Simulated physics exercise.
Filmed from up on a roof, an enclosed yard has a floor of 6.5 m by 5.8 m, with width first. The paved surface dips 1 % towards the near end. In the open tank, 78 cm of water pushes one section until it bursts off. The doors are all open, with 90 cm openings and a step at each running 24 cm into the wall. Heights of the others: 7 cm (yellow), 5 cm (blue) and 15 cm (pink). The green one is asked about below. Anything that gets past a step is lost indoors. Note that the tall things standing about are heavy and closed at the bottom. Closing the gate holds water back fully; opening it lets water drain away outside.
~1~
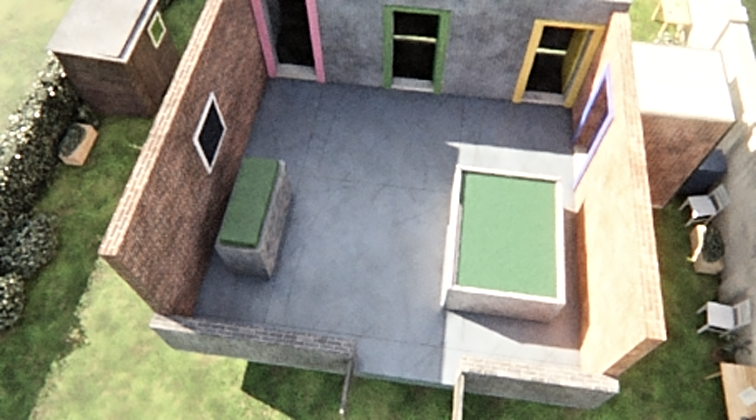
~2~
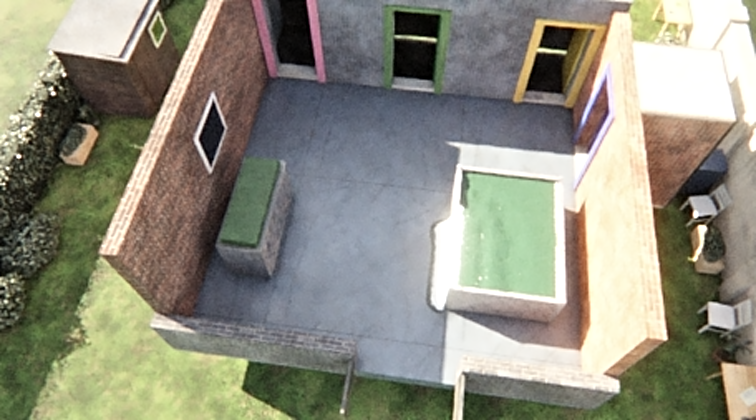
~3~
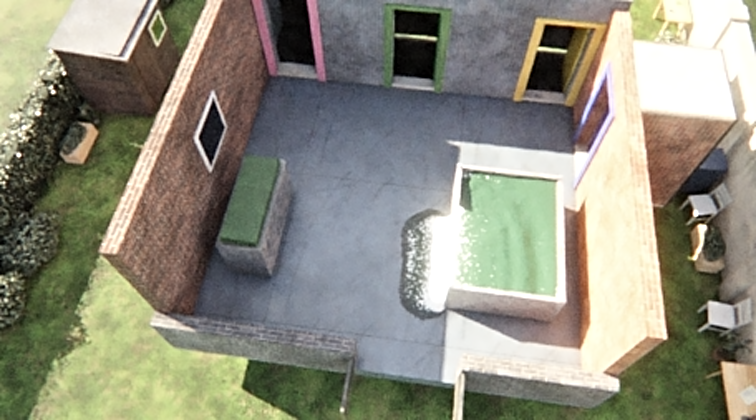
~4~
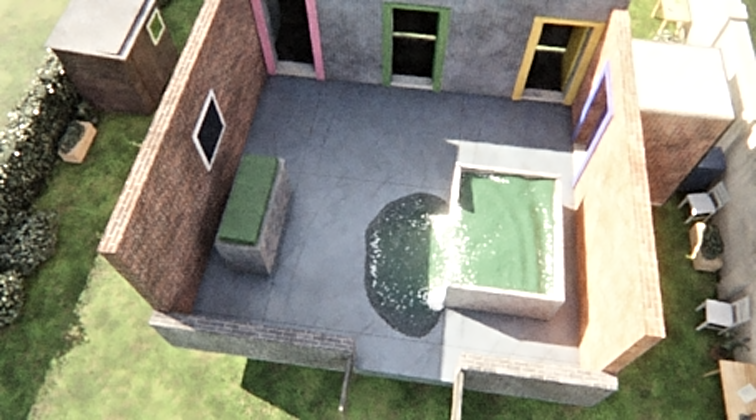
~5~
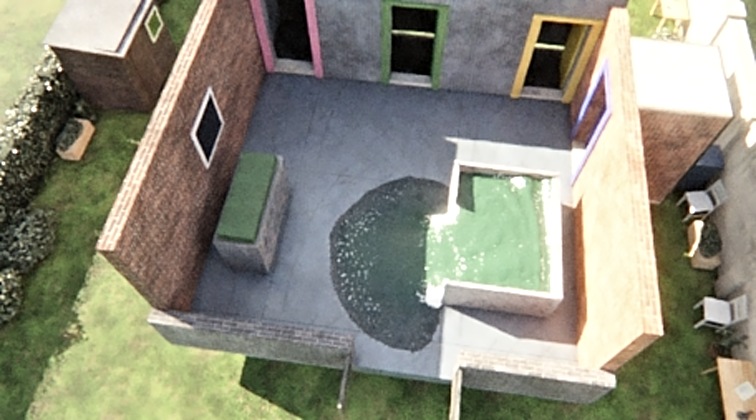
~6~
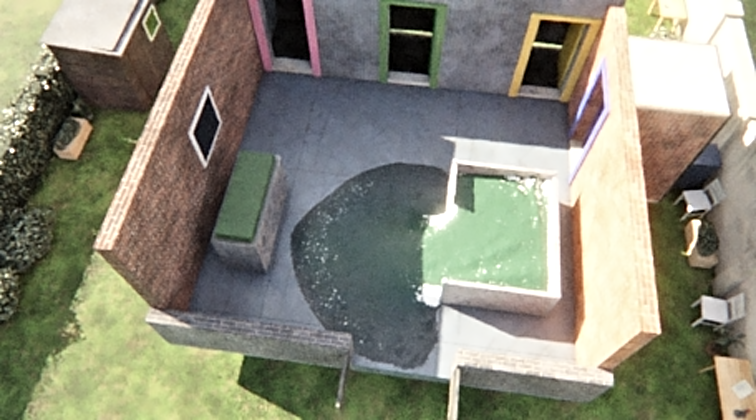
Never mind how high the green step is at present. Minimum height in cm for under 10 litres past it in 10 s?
Approx. 5.5 cm.
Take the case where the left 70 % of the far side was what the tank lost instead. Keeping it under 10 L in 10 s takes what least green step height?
In that case you'd want it roughly 22 cm high.
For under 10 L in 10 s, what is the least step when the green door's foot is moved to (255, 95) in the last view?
Around 20 cm would do it.
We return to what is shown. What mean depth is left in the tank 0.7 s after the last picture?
Some 42 cm.
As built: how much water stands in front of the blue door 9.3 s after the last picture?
About 10.0 cm.
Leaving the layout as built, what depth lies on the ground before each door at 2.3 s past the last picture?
Yellow door 0 cm, blue door 0 cm, pink door 23 cm, green door 0 cm.
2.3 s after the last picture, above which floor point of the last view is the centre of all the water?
(347, 237) or so.
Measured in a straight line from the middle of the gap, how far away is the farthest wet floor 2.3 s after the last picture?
The front is some 5.8 m out.
Then, 0.7 s after the last picture water covers 35 % of the floor, deepest (42 cm) near (276, 258); it has not reached the green door.
Then, 2.3 s after the last picture water covers 50 % of the floor, deepest (42 cm) near (215, 331); it has not reached the green door.
Then, 9.3 s after the last picture water covers 95 % of the floor, deepest (14 cm) near (551, 100); 6 cm at the green door, 1 litre in over its 8 cm step.
At the green door as built, the water peaked near 10 cm, 3.9 s after the last picture.
With a step of 5 cm, 13 litres would have come in within the 10 s; with 6.5 cm, 4 litres. So under 10 litres takes about 5.5 cm.
